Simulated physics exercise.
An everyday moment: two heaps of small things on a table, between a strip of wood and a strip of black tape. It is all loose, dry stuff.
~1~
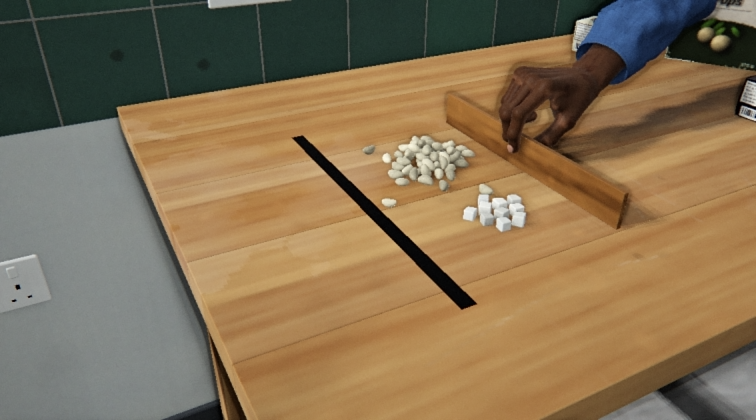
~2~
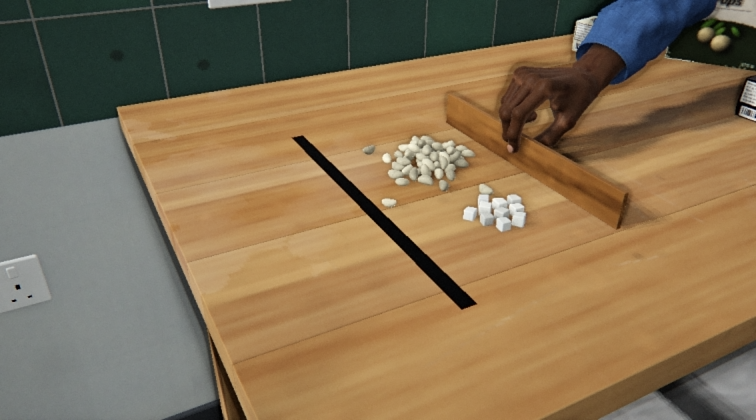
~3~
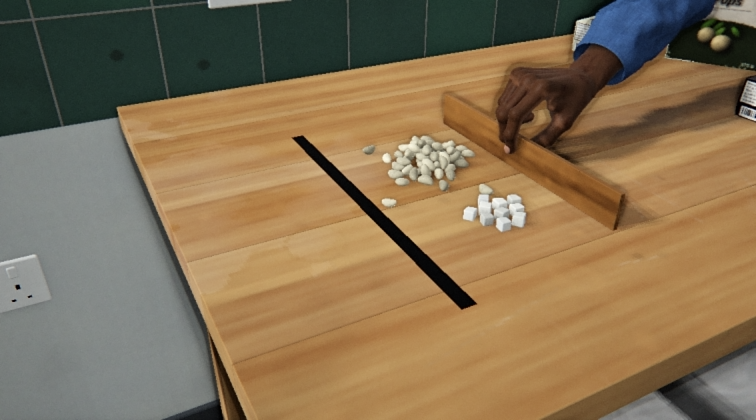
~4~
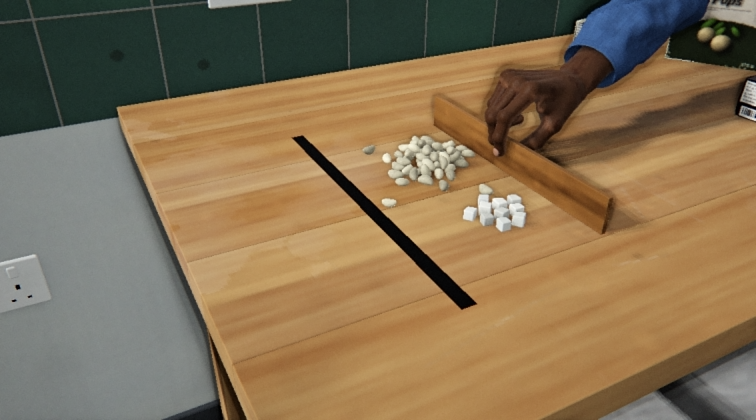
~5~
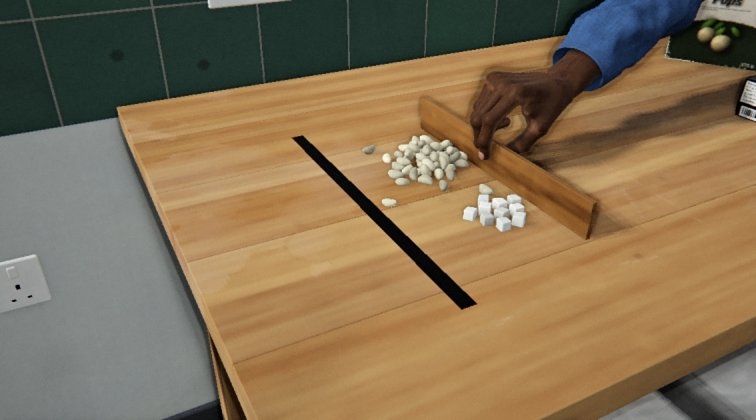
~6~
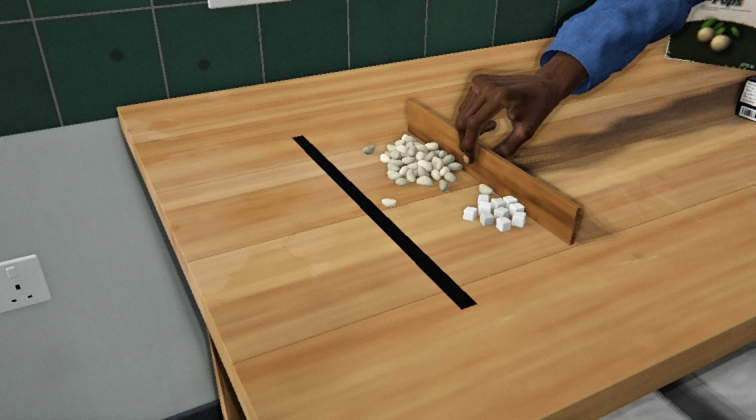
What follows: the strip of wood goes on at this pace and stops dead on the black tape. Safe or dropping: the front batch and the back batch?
Here the front batch remains up there, and the back batch remains up there.
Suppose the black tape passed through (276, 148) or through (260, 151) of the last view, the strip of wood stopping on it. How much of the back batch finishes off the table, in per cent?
Roughly 0 per cent, and 0 per cent.
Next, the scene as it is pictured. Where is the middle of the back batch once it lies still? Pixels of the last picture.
Close to (313, 186).
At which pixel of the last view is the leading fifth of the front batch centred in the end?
Roughly at (379, 250).
Then, 0.41 s past the last view, strip of wood still moving, near (420, 160); front batch all on the table, its front near (410, 224); back batch all on the table, its front near (337, 175).
Then, 0.83 s past the last view, strip of wood stopped at the black tape; front batch all on the table, its front near (368, 253); back batch all on the table, its front near (276, 189).
Finally, strip of wood stopped at the black tape; front batch all on the table, its front near (369, 253); back batch all on the table, its front near (276, 189).
